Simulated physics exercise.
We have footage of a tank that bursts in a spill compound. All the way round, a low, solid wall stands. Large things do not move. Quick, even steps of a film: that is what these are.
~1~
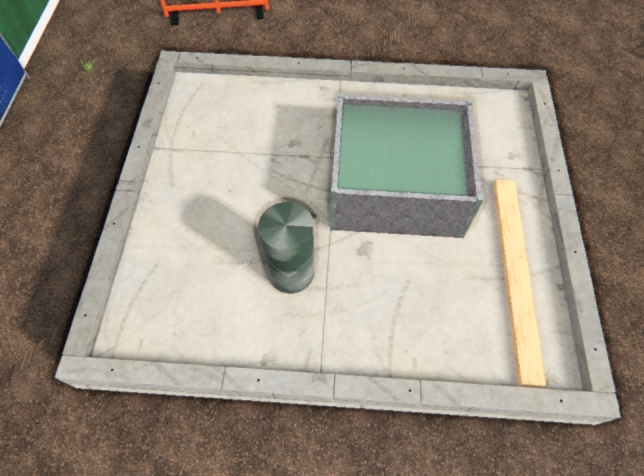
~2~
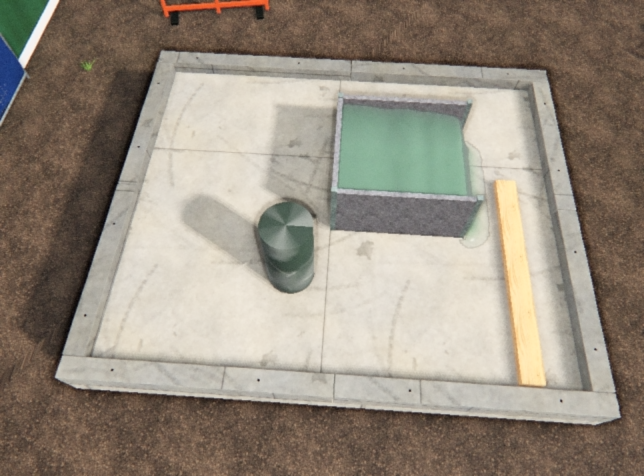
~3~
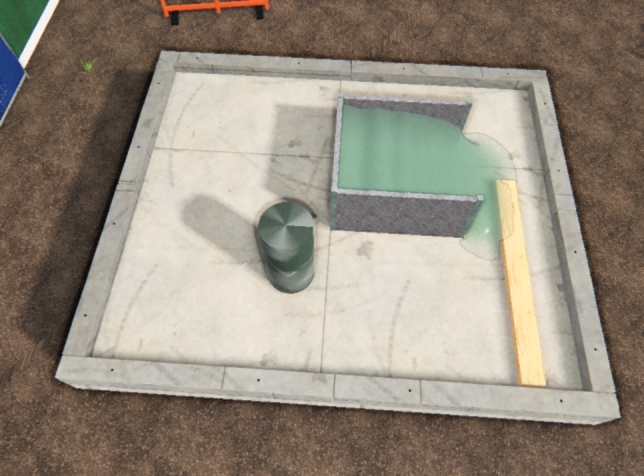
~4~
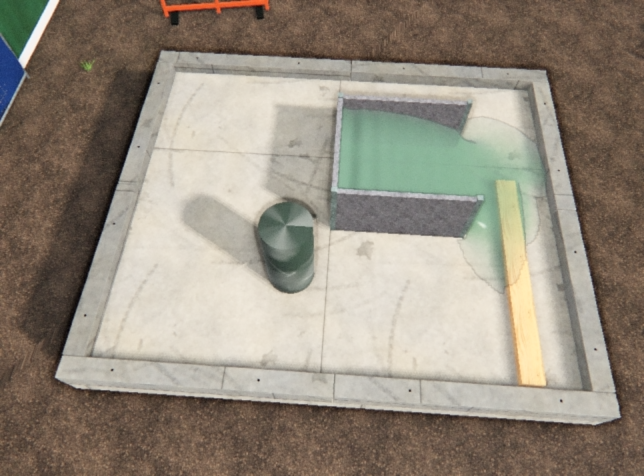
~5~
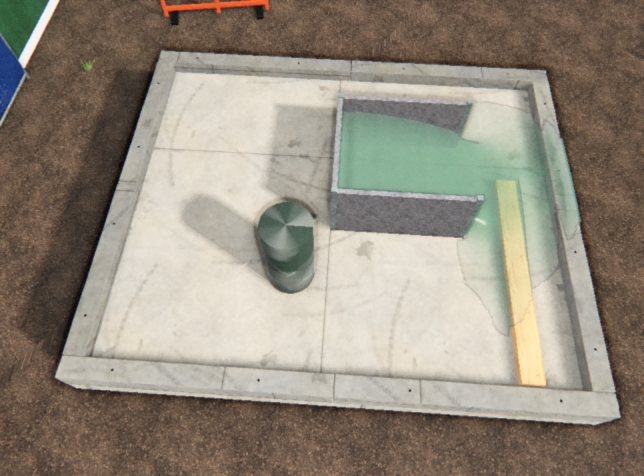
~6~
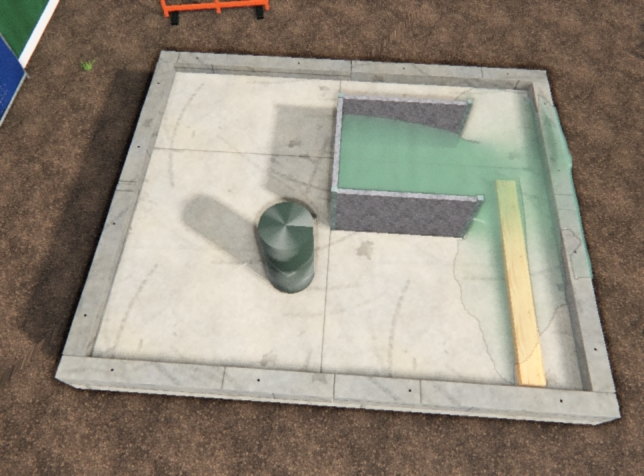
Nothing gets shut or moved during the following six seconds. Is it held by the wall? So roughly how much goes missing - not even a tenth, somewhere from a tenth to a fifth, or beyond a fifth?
I think beyond a fifth.
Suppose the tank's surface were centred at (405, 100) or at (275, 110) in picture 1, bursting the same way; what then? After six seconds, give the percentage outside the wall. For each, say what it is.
First case around 40 percent, second around 18 percent.
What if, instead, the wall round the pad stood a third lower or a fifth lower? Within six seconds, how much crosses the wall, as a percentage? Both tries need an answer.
About 48 percent in the first case, about 40 percent in the second.
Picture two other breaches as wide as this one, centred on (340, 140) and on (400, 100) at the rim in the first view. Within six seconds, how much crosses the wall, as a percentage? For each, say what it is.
Case one roughly 18 percent; case two roughly 30 percent.
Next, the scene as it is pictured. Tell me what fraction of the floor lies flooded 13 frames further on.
My estimate is near 45 per cent.
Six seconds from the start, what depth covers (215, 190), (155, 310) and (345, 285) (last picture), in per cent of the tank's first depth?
4, 6 and 4 in a hundred, in turn.
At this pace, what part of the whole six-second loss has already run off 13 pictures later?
Estimated share: Close to 85 %.
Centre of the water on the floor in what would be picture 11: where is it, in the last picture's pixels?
Centre: Close to (463, 201).
A moment on, water covers 25 % of the floor; the low wall has let 6 % over.
Next, water covers 25 % of the floor; the low wall has let 12 % over.
Then, water covers 45 % of the floor; the low wall has let 27 % over.
Later, water covers 65 % of the floor; the low wall has let 31 % over.
In the end, water covers 75 % of the floor; the low wall has let 31 % over.
